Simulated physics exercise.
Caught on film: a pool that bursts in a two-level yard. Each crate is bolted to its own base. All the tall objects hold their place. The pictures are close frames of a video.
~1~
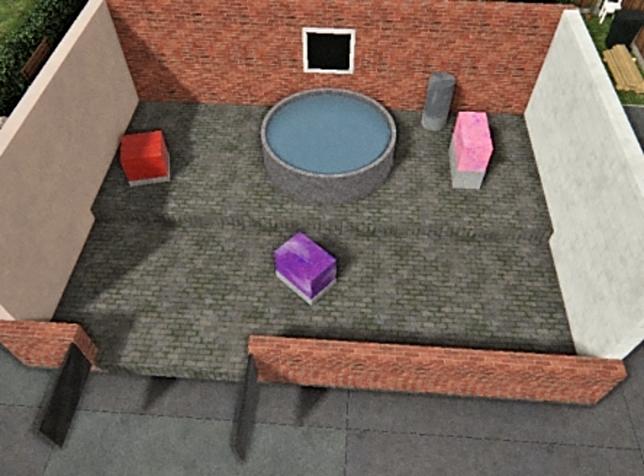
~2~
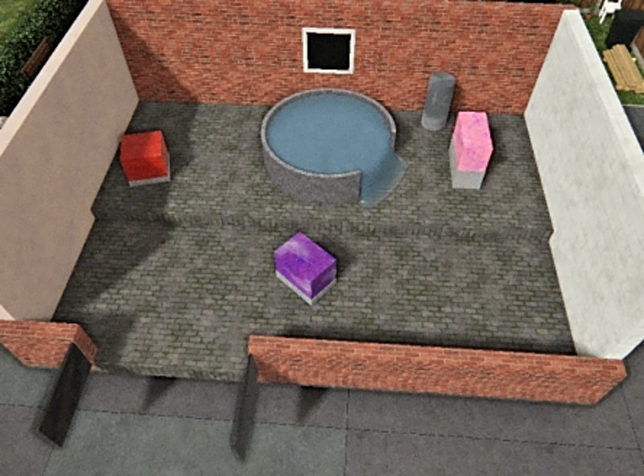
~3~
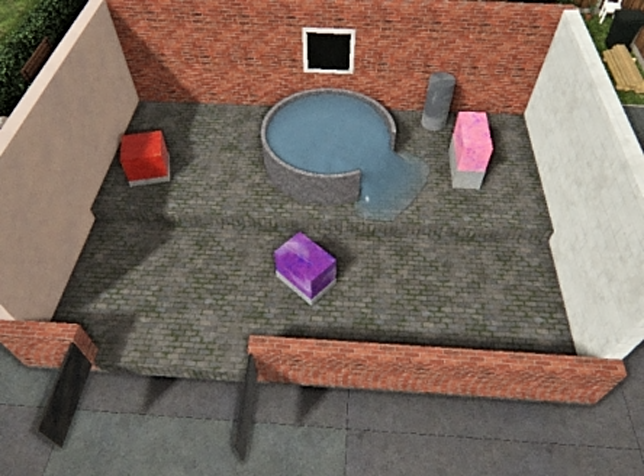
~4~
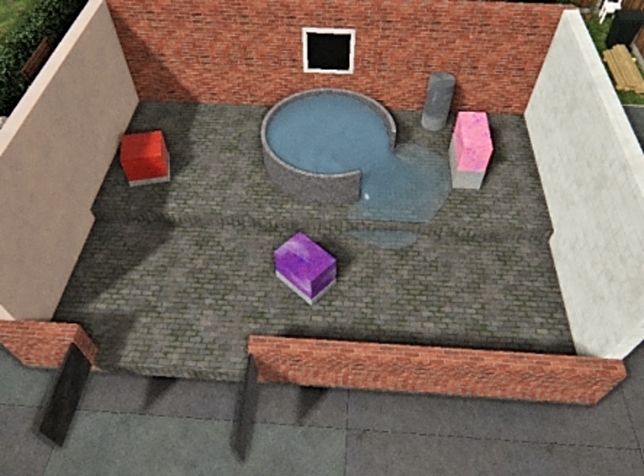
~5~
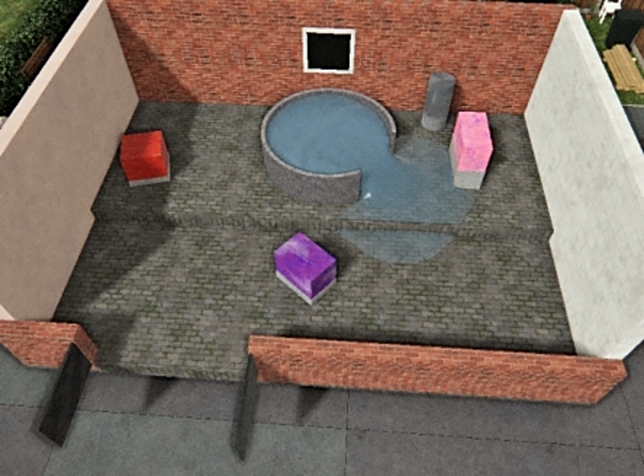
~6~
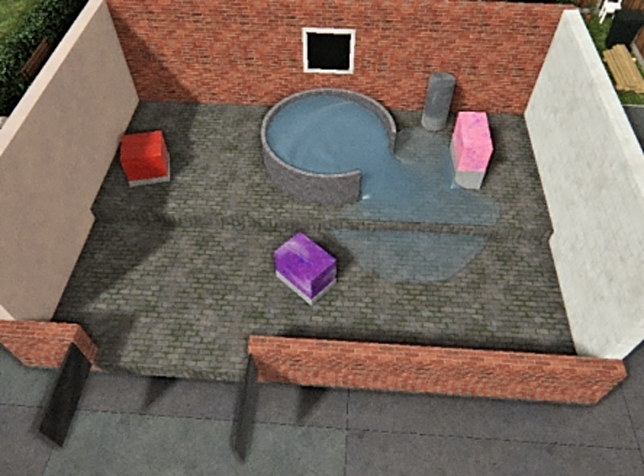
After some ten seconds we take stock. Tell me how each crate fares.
One by one: The pink crate keeps dry; the purple crate is soaked; the red crate keeps dry.
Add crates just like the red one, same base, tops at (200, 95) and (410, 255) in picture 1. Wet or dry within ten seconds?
As listed: Is spared, takes water.
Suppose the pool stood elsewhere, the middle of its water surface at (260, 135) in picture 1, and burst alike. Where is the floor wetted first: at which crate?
It is the crate marked purple.
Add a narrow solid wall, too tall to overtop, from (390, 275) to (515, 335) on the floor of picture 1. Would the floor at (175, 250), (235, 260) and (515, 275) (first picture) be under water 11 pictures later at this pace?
In that order: Clear, no water, under water.
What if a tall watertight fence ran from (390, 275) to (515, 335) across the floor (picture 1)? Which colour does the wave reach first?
First comes the pink one.
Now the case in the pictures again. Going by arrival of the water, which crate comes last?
That is the red crate.
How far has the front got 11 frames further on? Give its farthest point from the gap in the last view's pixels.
Near (576, 378).
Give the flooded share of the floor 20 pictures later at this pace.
Near 40 in a hundred.
A moment on, water covers 25 % of the floor; the pink crate water round its plinth, the purple crate water round its plinth, the red crate not reached.
Next, water covers 35 % of the floor; the pink crate water round its plinth, the purple crate water round its plinth, the red crate not reached.
Then, water covers 40 % of the floor; the pink crate water round its plinth, the purple crate water round its plinth, the red crate not reached.
Later, water covers 70 % of the floor; the pink crate water round its plinth, the purple crate water round its plinth, the red crate not reached.
In the end, water covers 80 % of the floor; the pink crate stayed above the water, the purple crate was topped, the red crate stayed above the water.
